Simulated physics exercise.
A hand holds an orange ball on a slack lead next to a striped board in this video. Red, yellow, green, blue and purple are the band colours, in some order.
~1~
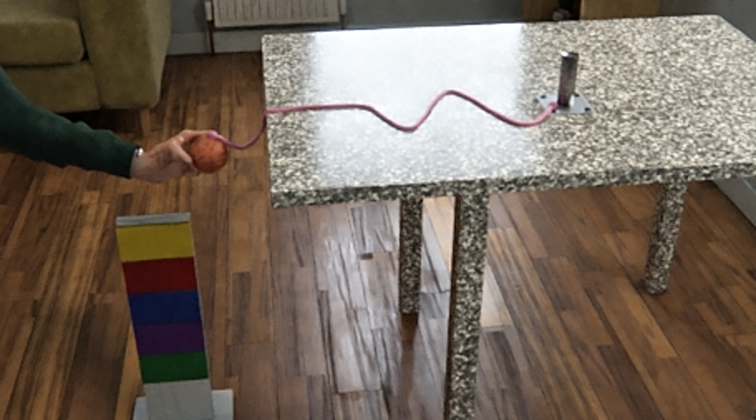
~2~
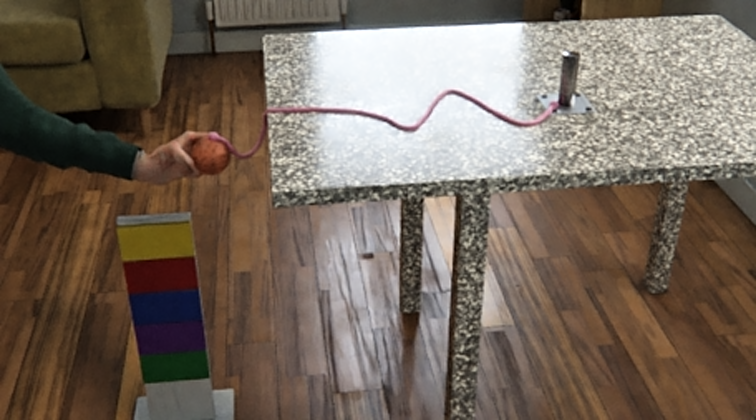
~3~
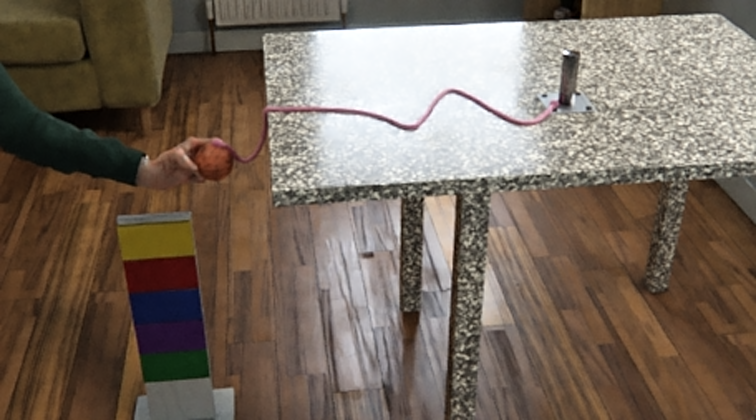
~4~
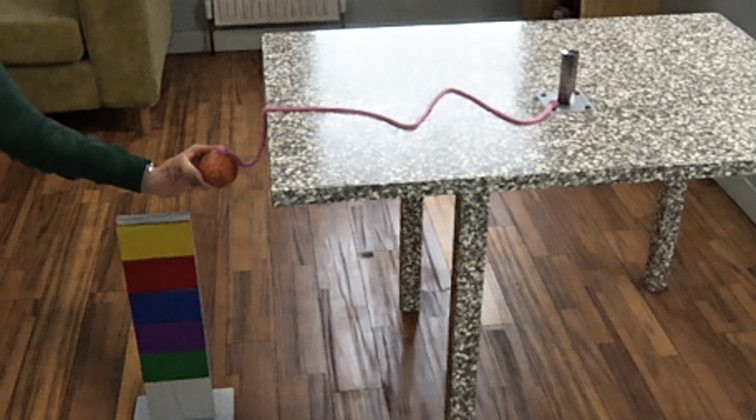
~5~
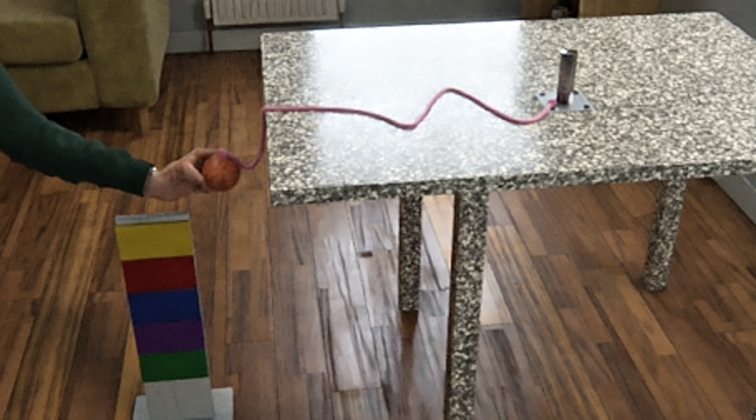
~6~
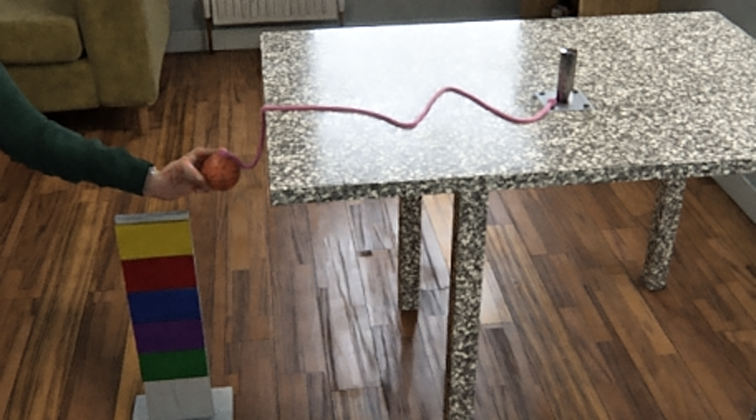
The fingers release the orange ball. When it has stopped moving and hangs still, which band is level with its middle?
Purple.
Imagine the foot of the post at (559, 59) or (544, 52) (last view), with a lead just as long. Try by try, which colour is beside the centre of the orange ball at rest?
It comes out blue the first time and blue the second time.
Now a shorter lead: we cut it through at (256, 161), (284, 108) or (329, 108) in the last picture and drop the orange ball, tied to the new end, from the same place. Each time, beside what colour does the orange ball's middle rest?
Going cut by cut, you'd get blue, then yellow, then above them all.
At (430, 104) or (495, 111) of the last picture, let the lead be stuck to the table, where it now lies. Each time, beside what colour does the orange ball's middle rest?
In order: Red; blue.
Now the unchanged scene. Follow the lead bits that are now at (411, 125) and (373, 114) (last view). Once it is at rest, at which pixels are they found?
End positions: About (286, 113) and about (266, 142).
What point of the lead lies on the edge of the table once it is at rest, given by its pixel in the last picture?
You'll find it close to (393, 121).
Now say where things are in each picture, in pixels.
In the first picture, orange ball (209, 154); yellow (155, 243); red (160, 277); blue (165, 308); purple (169, 339); green (174, 368).
In the second picture, orange ball (211, 156); lead through (538, 121) (472, 98) (427, 115) (364, 113) (271, 113).
In the third picture, orange ball (214, 162).
In the fourth picture, orange ball (219, 169); lead through (538, 119) (471, 97) (426, 113) (362, 112) (269, 113).
In the fifth picture, orange ball (221, 173).
In the sixth picture, orange ball (221, 172); lead through (536, 118) (470, 96) (425, 112) (361, 111) (267, 112).
Early on, ball near (300, 316); level with purple.
Midway, ball near (266, 323); level with purple.
Finally, ball near (282, 324); level with purple. The lead holds its middle at purple.
